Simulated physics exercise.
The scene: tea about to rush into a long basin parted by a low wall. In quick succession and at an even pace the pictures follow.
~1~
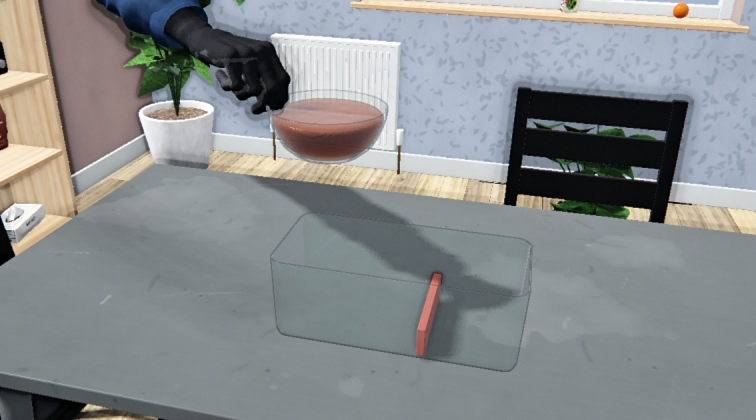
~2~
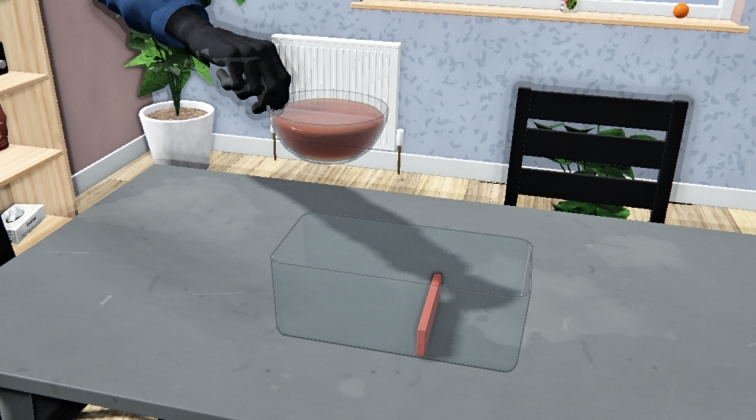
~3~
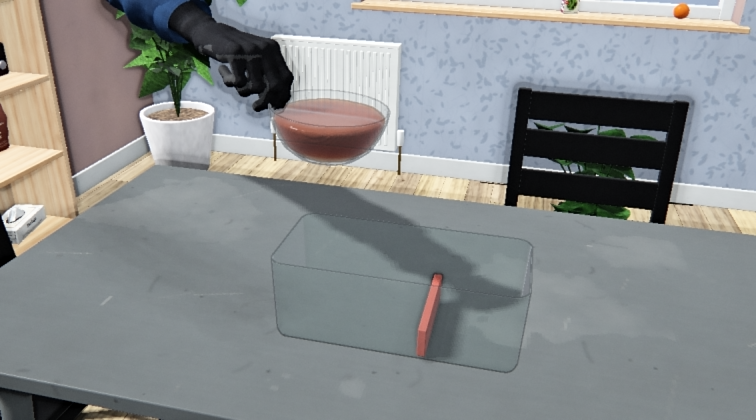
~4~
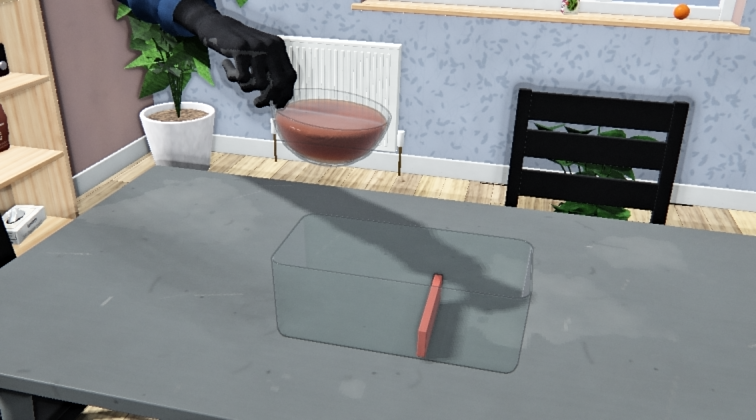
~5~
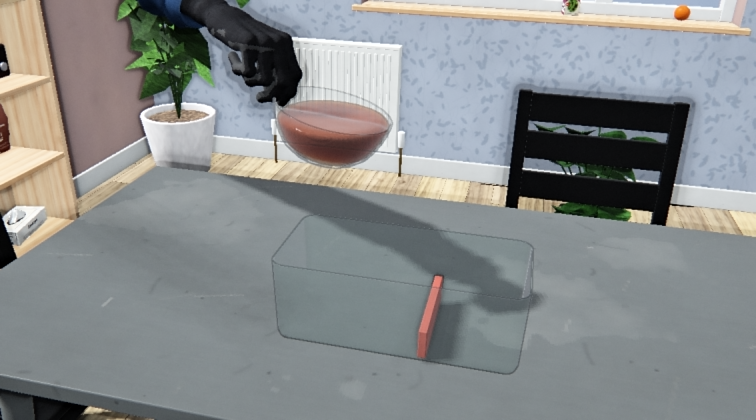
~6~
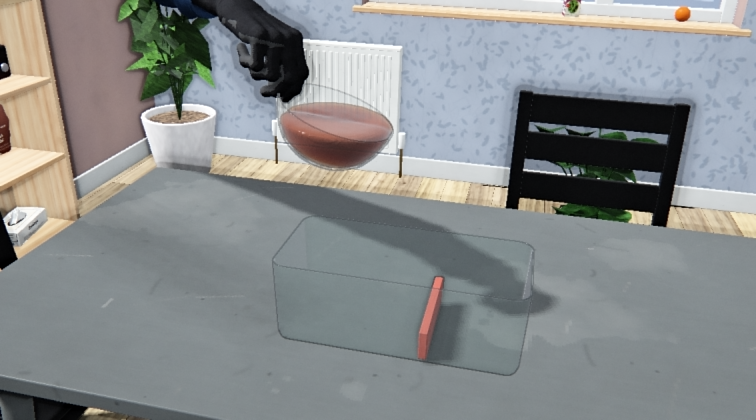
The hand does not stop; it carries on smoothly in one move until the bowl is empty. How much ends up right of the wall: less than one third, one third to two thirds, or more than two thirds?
One third to two thirds.
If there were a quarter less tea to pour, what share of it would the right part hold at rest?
Some 25 parts in a hundred.
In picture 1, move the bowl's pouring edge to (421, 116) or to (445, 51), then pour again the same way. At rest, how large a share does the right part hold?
75 and 75 per cent.
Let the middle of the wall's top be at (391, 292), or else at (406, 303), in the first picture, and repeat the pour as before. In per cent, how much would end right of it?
I'd expect near 85 percent the first time and near 70 percent the next.
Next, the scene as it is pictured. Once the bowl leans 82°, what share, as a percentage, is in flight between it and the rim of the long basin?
Airborne share: Approx. 50 %.
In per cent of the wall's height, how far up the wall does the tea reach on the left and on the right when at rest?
Left near 30; right near 40.
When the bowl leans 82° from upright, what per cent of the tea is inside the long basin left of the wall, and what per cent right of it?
On the left near 10 in a hundred, on the right near 20 in a hundred.
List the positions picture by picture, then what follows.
The first frame shows tilt 0°; pouring edge (386, 113); surface from (276, 108) to (384, 118); the long basin's rim runs from (287, 235) to (531, 268); the wall's top is at (430, 301).
The second frame shows tilt 1°; pouring edge (387, 114); surface from (276, 107) to (385, 119).
The third frame shows tilt 3°; pouring edge (388, 117); surface from (278, 106) to (386, 120).
The fourth frame shows tilt 7°; pouring edge (389, 122); surface from (280, 106) to (387, 123).
The fifth frame shows tilt 12°; pouring edge (390, 129); surface from (283, 107) to (390, 125).
The sixth frame shows tilt 19°; pouring edge (391, 137); surface from (285, 109) to (393, 133); 2 per cent is over the edge.
A moment on, the bowl is tipped on its side and 19 per cent is still to pour, 11 is left of the wall and 22 right of it.
Next, the bowl is tipped right over and 0 per cent is still to pour, 54 is left of the wall and 42 right of it.
Then the bowl is tipped right over and 0 per cent is still to pour, 55 is left of the wall and 43 right of it.
Later the bowl is tipped right over and 0 per cent is still to pour, 55 is left of the wall and 43 right of it.
Finally, 55 per cent lies left of the wall, 43 right of it and 2 outside.
